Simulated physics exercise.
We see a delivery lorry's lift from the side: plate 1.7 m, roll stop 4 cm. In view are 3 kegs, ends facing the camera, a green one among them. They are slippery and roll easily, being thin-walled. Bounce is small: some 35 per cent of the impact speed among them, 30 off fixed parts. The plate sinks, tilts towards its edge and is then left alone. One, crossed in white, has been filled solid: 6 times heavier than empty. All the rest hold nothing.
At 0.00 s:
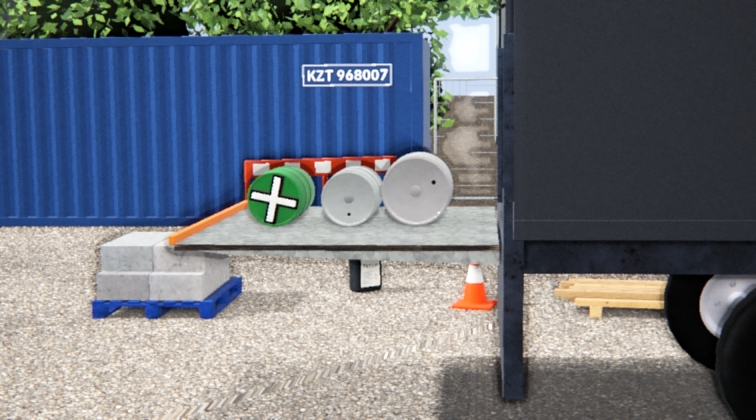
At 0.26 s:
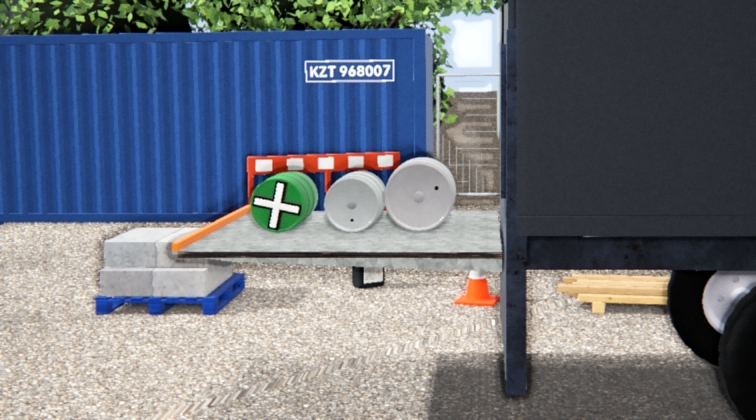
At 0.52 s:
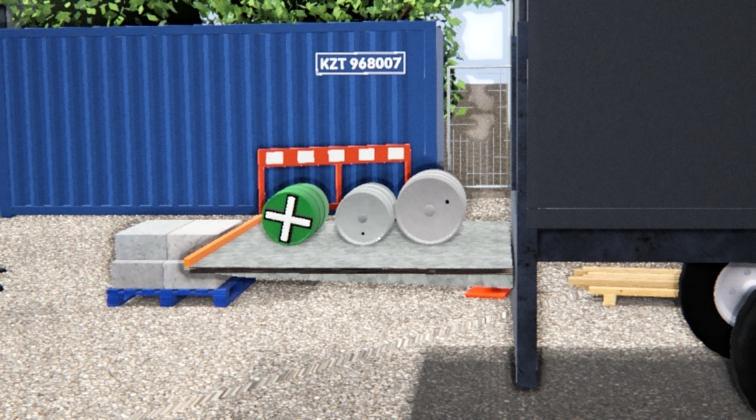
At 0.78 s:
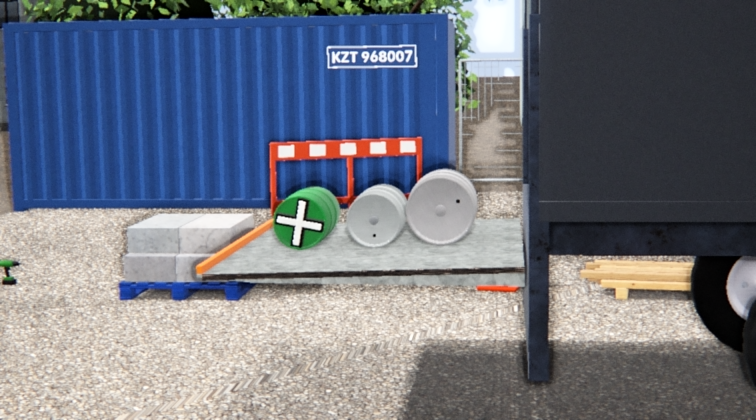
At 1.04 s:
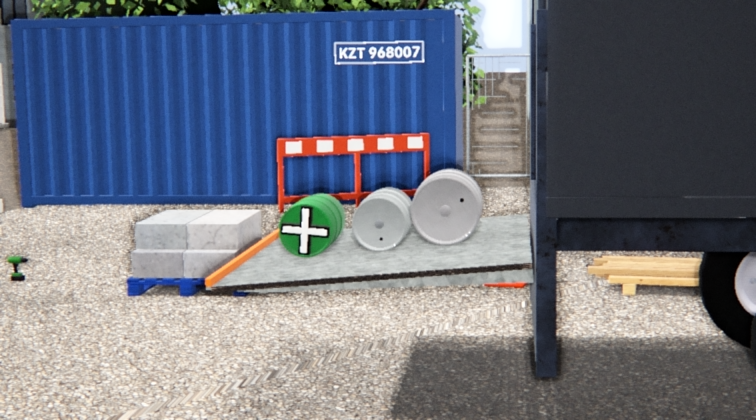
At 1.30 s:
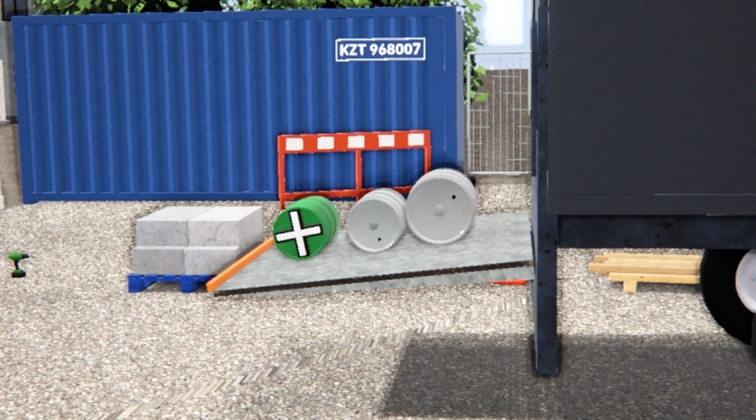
A dark delivery lorry stands at the right of a gravel yard, seen from the side, with a blue container and leafy bushes behind. On its grey lift plate rest a green keg with a white cross at left and two grey ones, near a red-and-white barrier and pale blocks. The plate sinks and tilts down leftward, the green keg edging left late on, while the view drifts slightly.
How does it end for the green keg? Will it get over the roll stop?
Green is held back.
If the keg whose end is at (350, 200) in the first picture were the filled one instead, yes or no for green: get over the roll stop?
In that case green yes.
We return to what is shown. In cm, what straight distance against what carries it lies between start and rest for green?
About: Green 30.
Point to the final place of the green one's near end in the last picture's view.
At about (259, 237).
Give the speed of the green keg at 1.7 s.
Roughly 0.5 m/s.
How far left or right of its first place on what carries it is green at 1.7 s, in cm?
Green 20 left.
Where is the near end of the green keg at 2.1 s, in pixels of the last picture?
Near (256, 235).
Then, 1.7 s in, green is on the plate, 20 cm from the stop, rolling left; 0 of 3 are off.
Then, 2.1 s in, green is on the plate, 10 cm from the stop, rolling right; 0 of 3 are off.
In the end (2.6 s), green is on the plate, 10 cm from the stop; 0 of 3 are off.
